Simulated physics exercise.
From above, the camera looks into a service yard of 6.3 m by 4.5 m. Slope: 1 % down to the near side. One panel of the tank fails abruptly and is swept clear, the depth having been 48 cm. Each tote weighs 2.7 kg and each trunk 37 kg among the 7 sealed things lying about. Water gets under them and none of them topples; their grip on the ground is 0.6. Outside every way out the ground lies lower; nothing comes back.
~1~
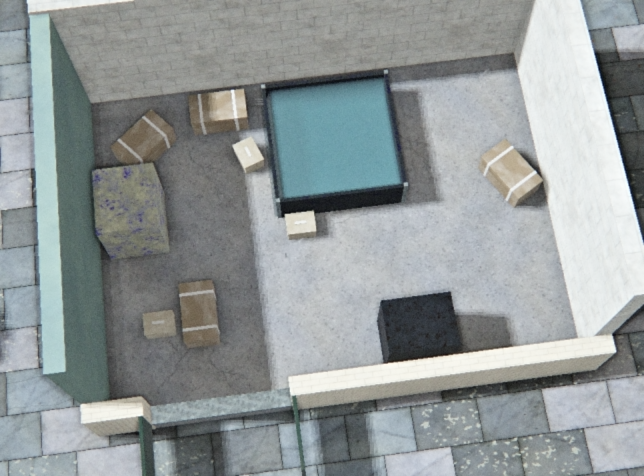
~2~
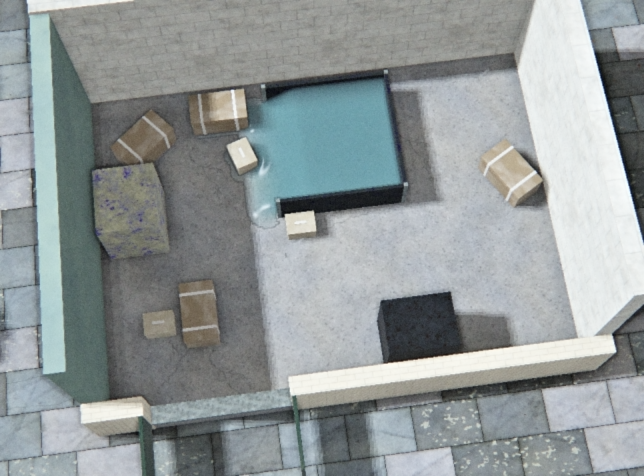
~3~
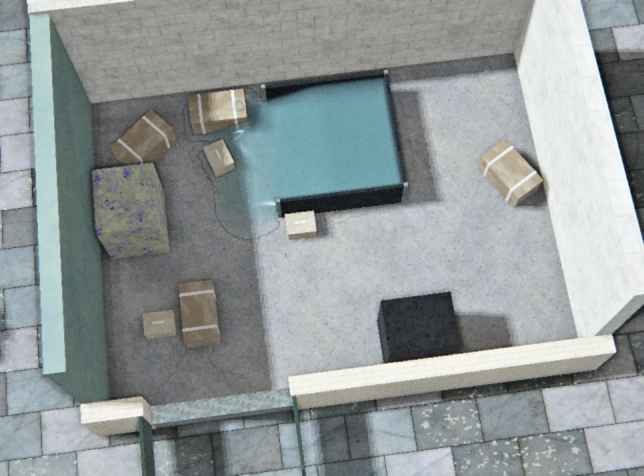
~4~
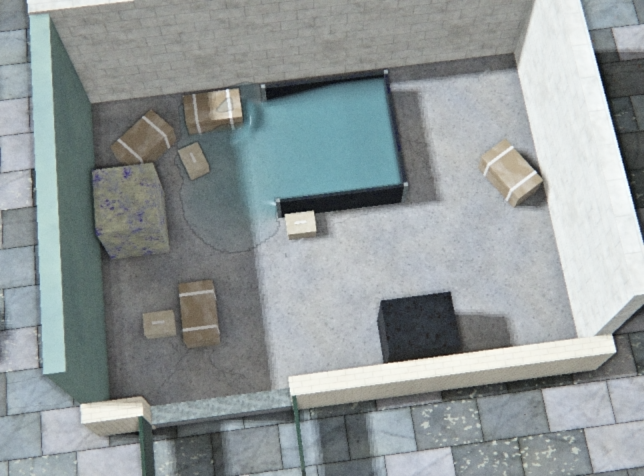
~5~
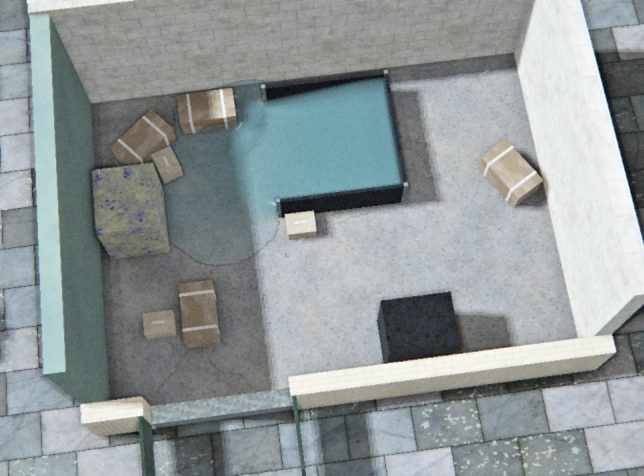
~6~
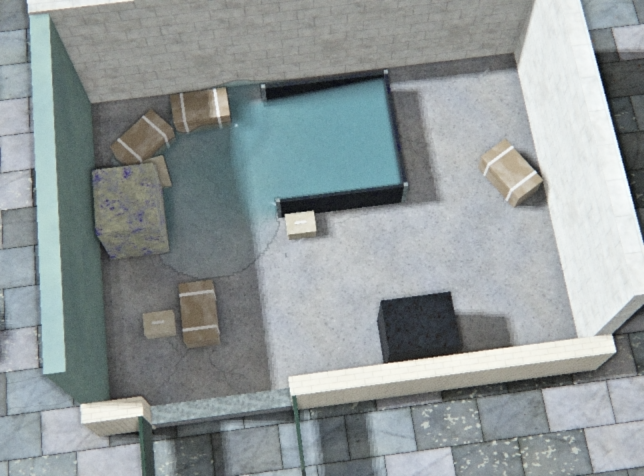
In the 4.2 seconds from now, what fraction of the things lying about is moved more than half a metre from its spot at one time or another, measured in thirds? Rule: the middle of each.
I predict the proportion will fall in the middle band.
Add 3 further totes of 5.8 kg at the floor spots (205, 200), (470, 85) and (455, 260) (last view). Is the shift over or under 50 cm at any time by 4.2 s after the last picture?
Check, in order - exceeded, not exceeded, not exceeded.
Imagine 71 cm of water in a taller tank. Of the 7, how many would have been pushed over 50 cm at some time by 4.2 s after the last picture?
Result: 5.
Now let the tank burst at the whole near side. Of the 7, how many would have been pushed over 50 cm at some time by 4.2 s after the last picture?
Result: 1 of them.
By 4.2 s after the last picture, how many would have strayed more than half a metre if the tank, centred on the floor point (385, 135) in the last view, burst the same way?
The answer would then be 5.
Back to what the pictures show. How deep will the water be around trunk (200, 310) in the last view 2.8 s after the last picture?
About 4 cm.
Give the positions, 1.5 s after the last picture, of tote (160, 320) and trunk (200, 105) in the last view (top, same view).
Estimated pixels: (166, 395) and (172, 100).
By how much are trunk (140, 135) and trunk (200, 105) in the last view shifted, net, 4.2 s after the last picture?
Distances: 80 cm; 140 cm.
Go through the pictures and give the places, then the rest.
In the first picture, a tote at (248, 152), on the bottom; a trunk at (217, 106), on the bottom; 3.0 m2 under water; 0 of 7 have shifted.
In the second picture, a tote at (242, 153) rests on the ground, 9 cm from its start; a trunk at (217, 106), on the bottom; 3.7 m2 under water; 1 of 7 have shifted.
In the third picture, a tote at (218, 155) rests on the ground, 42 cm from its start; a trunk at (217, 106) rests on the ground; 4.6 m2 under water; 1 of 7 have shifted.
In the fourth picture, a tote at (193, 158) rests on the ground, 77 cm from its start; a trunk at (212, 106), on the bottom, 7 cm from its start; 5.6 m2 under water; 2 of 7 have shifted.
In the fifth picture, a tote at (166, 162) rests on the ground, 115 cm from its start; a trunk at (206, 105), on the bottom, 16 cm from its start; water covers 6.5 m2; 2 of 7 have shifted.
In the sixth picture, a tote at (156, 170) floats, 131 cm from its start; a trunk at (200, 105) rests on the ground, 25 cm from its start; 7.2 m2 under water; 2 of 7 have shifted.
Then, 0.4 s after the last picture 1 of 7 are over 50 cm from their spots; 1 afloat.
Then, 1.5 s after the last picture 3 of 7 are over 50 cm from their spots; 3 afloat.
Then, 2.8 s after the last picture 2 of 7 are over 50 cm from their spots; 3 afloat.
Then, 4.2 s after the last picture 4 of 7 are over 50 cm from their spots, and 4 have been at some point; 2 afloat.
